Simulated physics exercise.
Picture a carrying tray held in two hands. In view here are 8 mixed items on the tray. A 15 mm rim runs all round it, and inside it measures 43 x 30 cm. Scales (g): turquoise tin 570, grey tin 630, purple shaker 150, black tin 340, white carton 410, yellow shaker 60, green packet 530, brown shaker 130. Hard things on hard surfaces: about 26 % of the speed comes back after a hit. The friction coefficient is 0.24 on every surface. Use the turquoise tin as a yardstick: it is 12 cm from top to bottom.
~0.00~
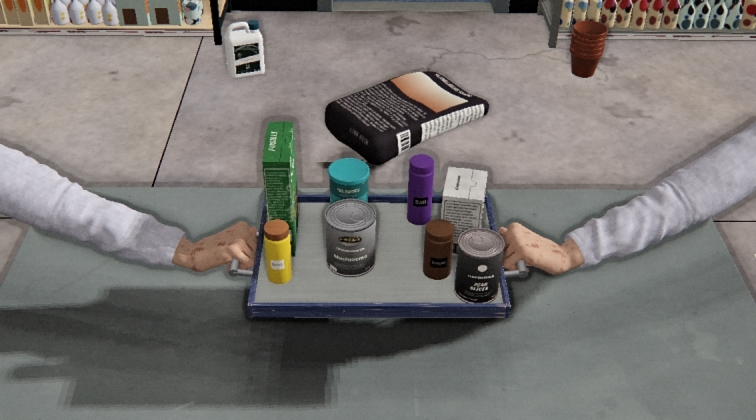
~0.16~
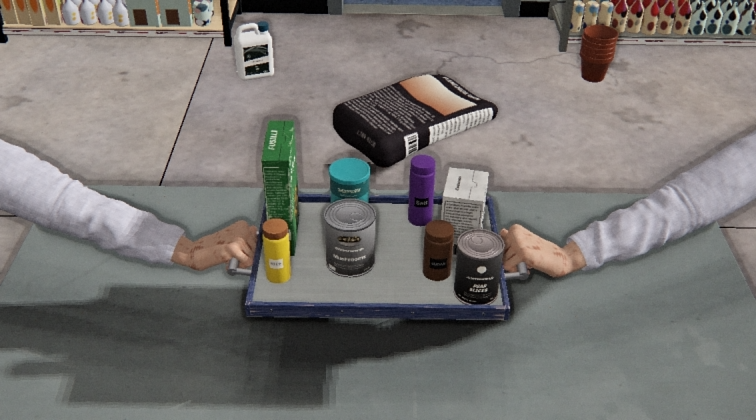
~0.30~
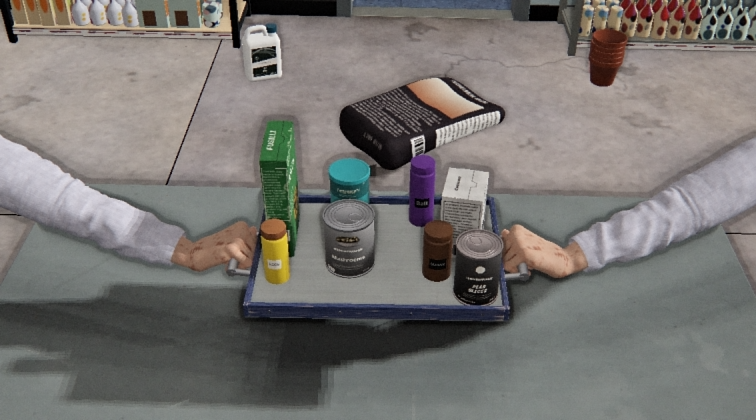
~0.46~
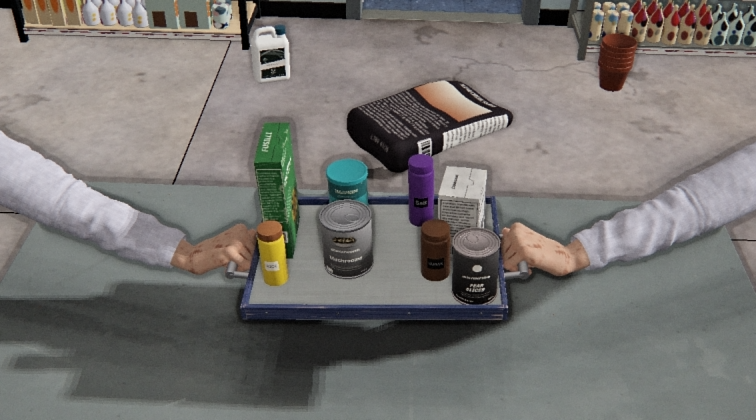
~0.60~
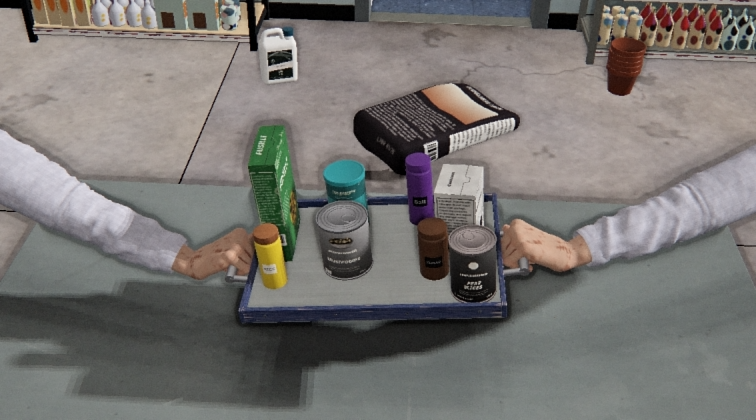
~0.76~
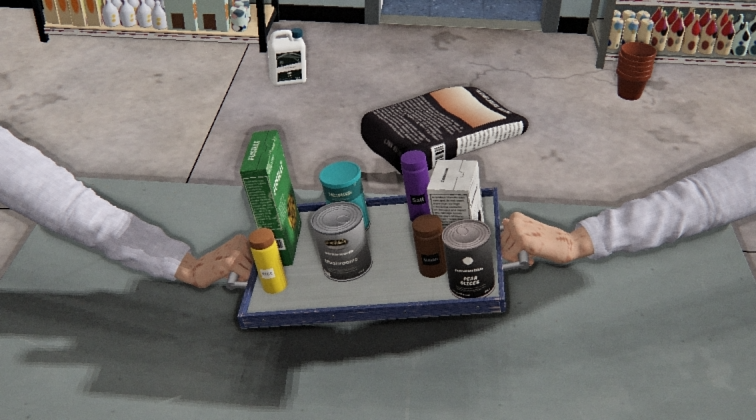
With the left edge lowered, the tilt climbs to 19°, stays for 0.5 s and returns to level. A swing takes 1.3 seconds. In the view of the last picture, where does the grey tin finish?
It finishes near (280, 228).
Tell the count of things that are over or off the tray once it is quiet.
The tally is 4.
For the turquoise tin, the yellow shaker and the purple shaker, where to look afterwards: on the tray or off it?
Well, the turquoise tin does come off, the yellow shaker does come off, and the purple shaker does come off.
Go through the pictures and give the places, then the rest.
Tray level; grey tin (351, 238); turquoise tin (349, 196), in the first frame.
Tray level; black tin (478, 268); white carton (464, 216), in the second frame.
Tray at 1°, left edge down; yellow shaker (275, 252); green packet (281, 189), in the third frame.
Tray at 3°, left edge down; brown shaker (435, 250); turquoise tin (349, 197), in the fourth frame.
Tray at 6°, left edge down; purple shaker (420, 190); black tin (473, 265), in the fifth frame.
Tray at 10°, left edge down; grey tin (342, 242); white carton (457, 208), in the sixth frame.
Around 1.36 s, tray at 19°, left edge down; green packet now off the tray; grey tin shifted 5 cm near (311, 252); white carton shifted 6 cm.
Around 1.66 s, tray at 19°, left edge down; yellow shaker now off the tray; grey tin shifted 12 cm near (276, 257); turquoise tin tipped 17° against what carries it.
Around 1.86 s, tray at 19°, left edge down; grey tin shifted 12 cm near (277, 254); turquoise tin tipped 48° against what carries it; purple shaker tipped 43° against what carries it.
Around 2.46 s, tray at 12°, left edge down; turquoise tin and purple shaker now off the tray; grey tin shifted 12 cm near (277, 243); brown shaker shifted 23 cm.
Finally (3.7 s), off the tray, turquoise tin, purple shaker, yellow shaker and green packet; not toppled but over 5 cm from the start, grey tin, black tin, white carton and brown shaker. Final places as that camera would see them, grey tin near (280, 228).
